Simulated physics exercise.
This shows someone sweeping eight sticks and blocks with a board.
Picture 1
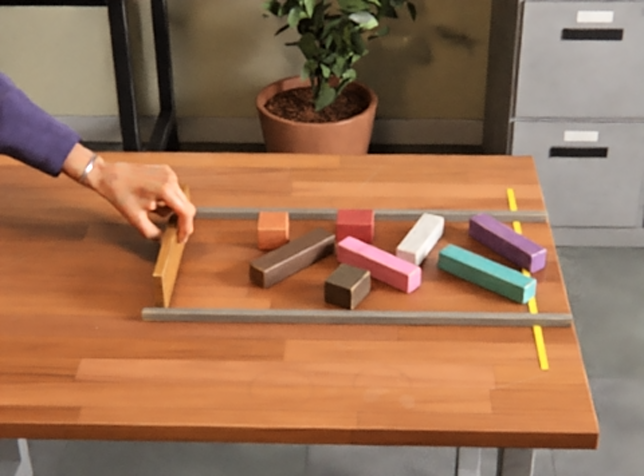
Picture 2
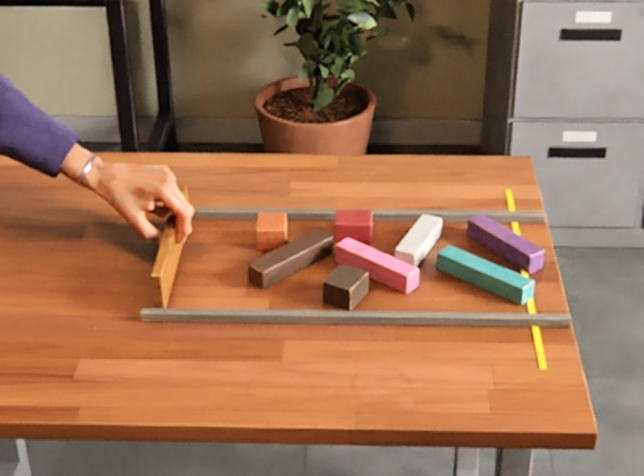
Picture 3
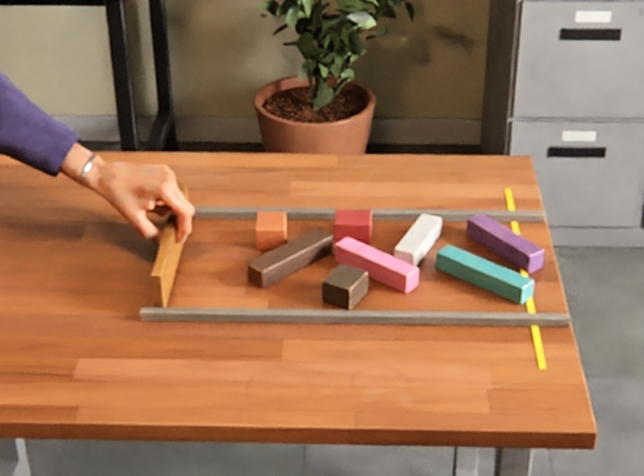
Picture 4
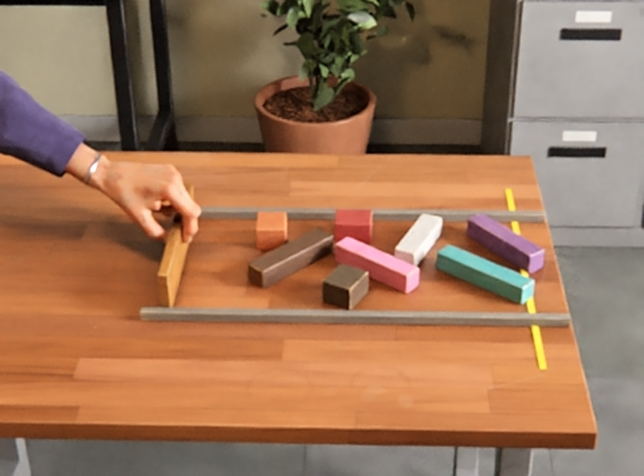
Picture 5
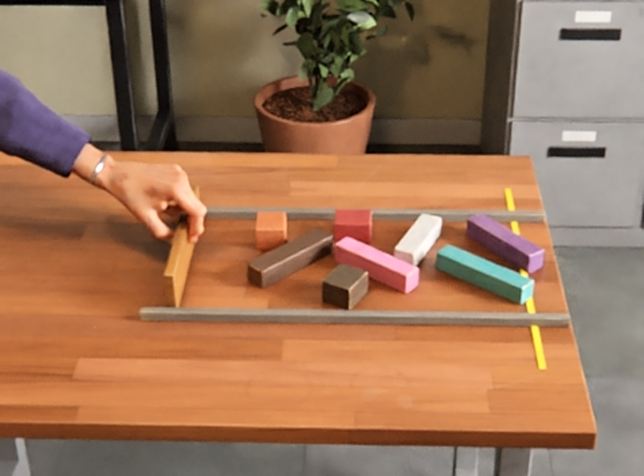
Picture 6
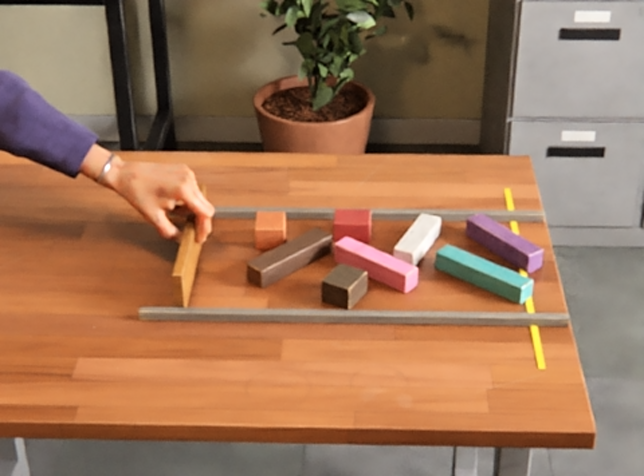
The video shows a hand holding an upright wooden board on a table between two grey rails, moving it slightly to the right, while the eight colourful sticks and blocks lying near a yellow tape line stay still.
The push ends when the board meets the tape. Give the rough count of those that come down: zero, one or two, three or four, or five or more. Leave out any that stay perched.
The number that fall off is five or more.
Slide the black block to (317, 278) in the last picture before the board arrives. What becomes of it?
Then it is kept.
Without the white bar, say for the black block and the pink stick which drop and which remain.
The black block does not fall, the pink stick comes down.
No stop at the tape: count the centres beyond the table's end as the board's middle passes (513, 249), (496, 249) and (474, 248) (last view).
Place by place, 5, 3 and 1.
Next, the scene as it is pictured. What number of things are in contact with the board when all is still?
That makes 3.
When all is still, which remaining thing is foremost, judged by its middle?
Foremost is the brown bar.
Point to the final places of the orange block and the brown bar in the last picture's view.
About (532, 231), and the other about (552, 259).
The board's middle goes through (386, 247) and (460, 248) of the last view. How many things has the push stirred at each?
The counts are 8 and 8.
A little later, none off yet; purple bar at rest near (504, 242); turquoise bar at rest near (483, 274); white bar at rest near (417, 241).
Next, none off yet; purple bar moving near (508, 243); turquoise bar moving near (491, 275); white bar shifted a little near (450, 239).
Later still, none off yet; purple bar tilted a little near (564, 248); turquoise bar shifted about its own width near (548, 283); white bar shifted about its own width near (533, 234).
When it is over, the number that fall off is five or more; down, red block, pink stick, white bar, turquoise bar and purple bar.
